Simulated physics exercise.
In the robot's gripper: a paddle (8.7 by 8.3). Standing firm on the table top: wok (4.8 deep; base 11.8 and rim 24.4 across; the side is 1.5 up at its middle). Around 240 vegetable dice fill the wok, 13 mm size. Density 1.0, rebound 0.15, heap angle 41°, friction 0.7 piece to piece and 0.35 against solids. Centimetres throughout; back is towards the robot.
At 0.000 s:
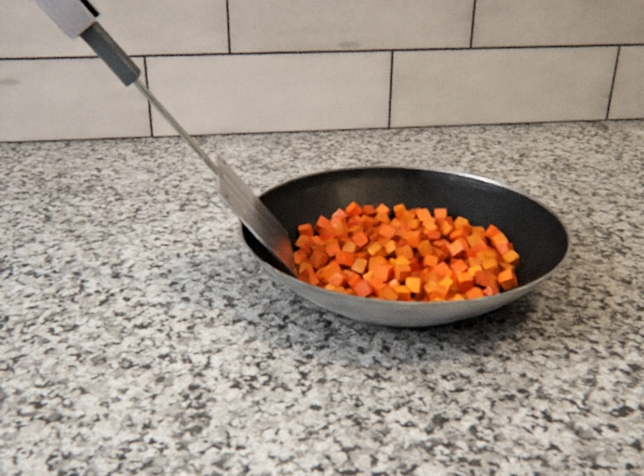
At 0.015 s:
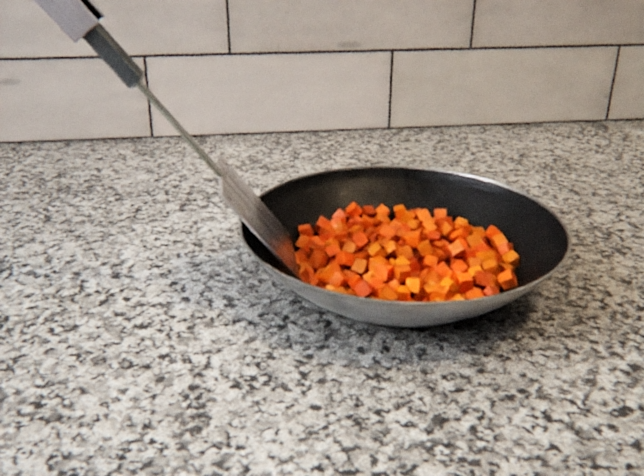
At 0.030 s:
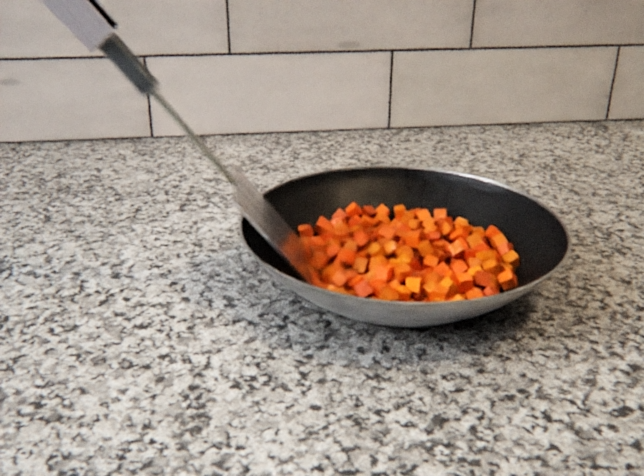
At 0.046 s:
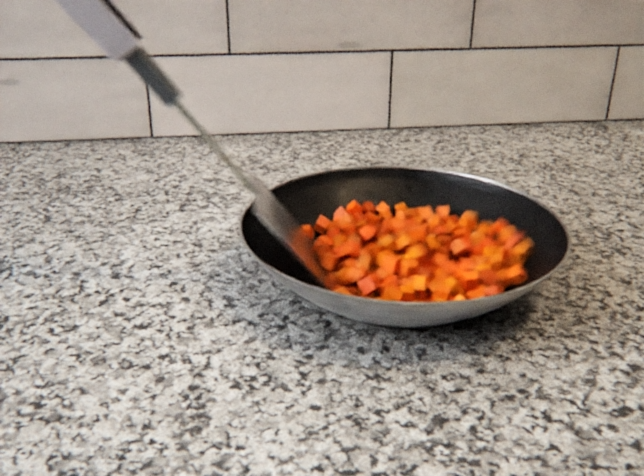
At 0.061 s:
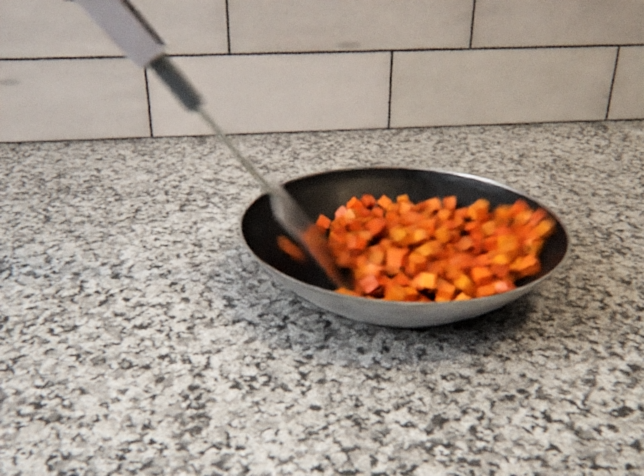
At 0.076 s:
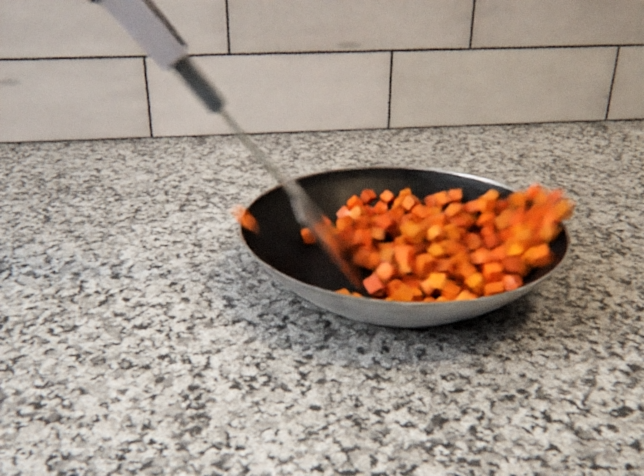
On a speckled stone countertop, a gripper lowered a metal spatula into a dark wok of diced orange vegetables and pushed to the right, heaping the cubes against the far right side.
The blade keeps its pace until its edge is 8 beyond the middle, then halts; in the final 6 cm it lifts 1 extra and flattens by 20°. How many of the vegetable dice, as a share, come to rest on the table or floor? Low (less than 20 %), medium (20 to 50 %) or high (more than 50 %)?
On the table or floor the share is high, more than 50 %.
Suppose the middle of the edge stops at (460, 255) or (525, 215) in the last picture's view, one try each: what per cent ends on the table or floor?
Some 25 and 65 per cent.
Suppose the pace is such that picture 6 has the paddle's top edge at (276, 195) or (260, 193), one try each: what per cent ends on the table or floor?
Some 45 and 40 per cent.
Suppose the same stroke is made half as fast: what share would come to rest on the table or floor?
In that case some 45 per cent.
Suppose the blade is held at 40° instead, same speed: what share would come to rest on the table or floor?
In that case some 60 per cent.
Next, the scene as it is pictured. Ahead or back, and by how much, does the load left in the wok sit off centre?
Some 3.0 cm ahead.
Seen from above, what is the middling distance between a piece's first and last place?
Roughly 19 cm.
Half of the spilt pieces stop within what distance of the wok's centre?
Roughly 24 cm.
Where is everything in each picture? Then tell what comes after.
The paddle top edge at (218, 172), sloping 53°; upper third of the load around (402, 249), from x 300 to 510, top at y 210; 245 in the wok, in the first frame.
The paddle top edge at (220, 174), sloping 53°; upper third of the load around (402, 249), from x 300 to 510, top at y 210, in the second frame.
The paddle top edge at (233, 181), sloping 53°; upper third of the load around (402, 248), from x 305 to 510, top at y 210, in the third frame.
The paddle top edge at (253, 190), sloping 53°; upper third of the load around (413, 243), from x 305 to 520, top at y 210, in the fourth frame.
The paddle top edge at (274, 195), sloping 53°; upper third of the load around (440, 235), from x 295 to 545, top at y 200, in the fifth frame.
The paddle top edge at (294, 196), sloping 53°; upper third of the load around (458, 228), from x 245 to 565, top at y 195; 245 in the wok, in the sixth frame.
After 0.11 s, sloping 53°, highest piece 13 above the table; 232 in the wok, 13 on the blade or in flight.
After 0.15 s, sloping 46°, highest piece 19 above the table; 218 in the wok, 27 on the blade or in flight.
After 0.37 s, sloping 33°, highest piece 25 above the table; 138 on the table or floor, 100 in the wok, 7 on the blade or in flight.
After 1.42 s, sloping 33°, highest piece 6 above the table; 145 on the table or floor, 100 in the wok.
In the end, 145 on the table or floor, 100 in the wok. That is 59 % on the table or floor.
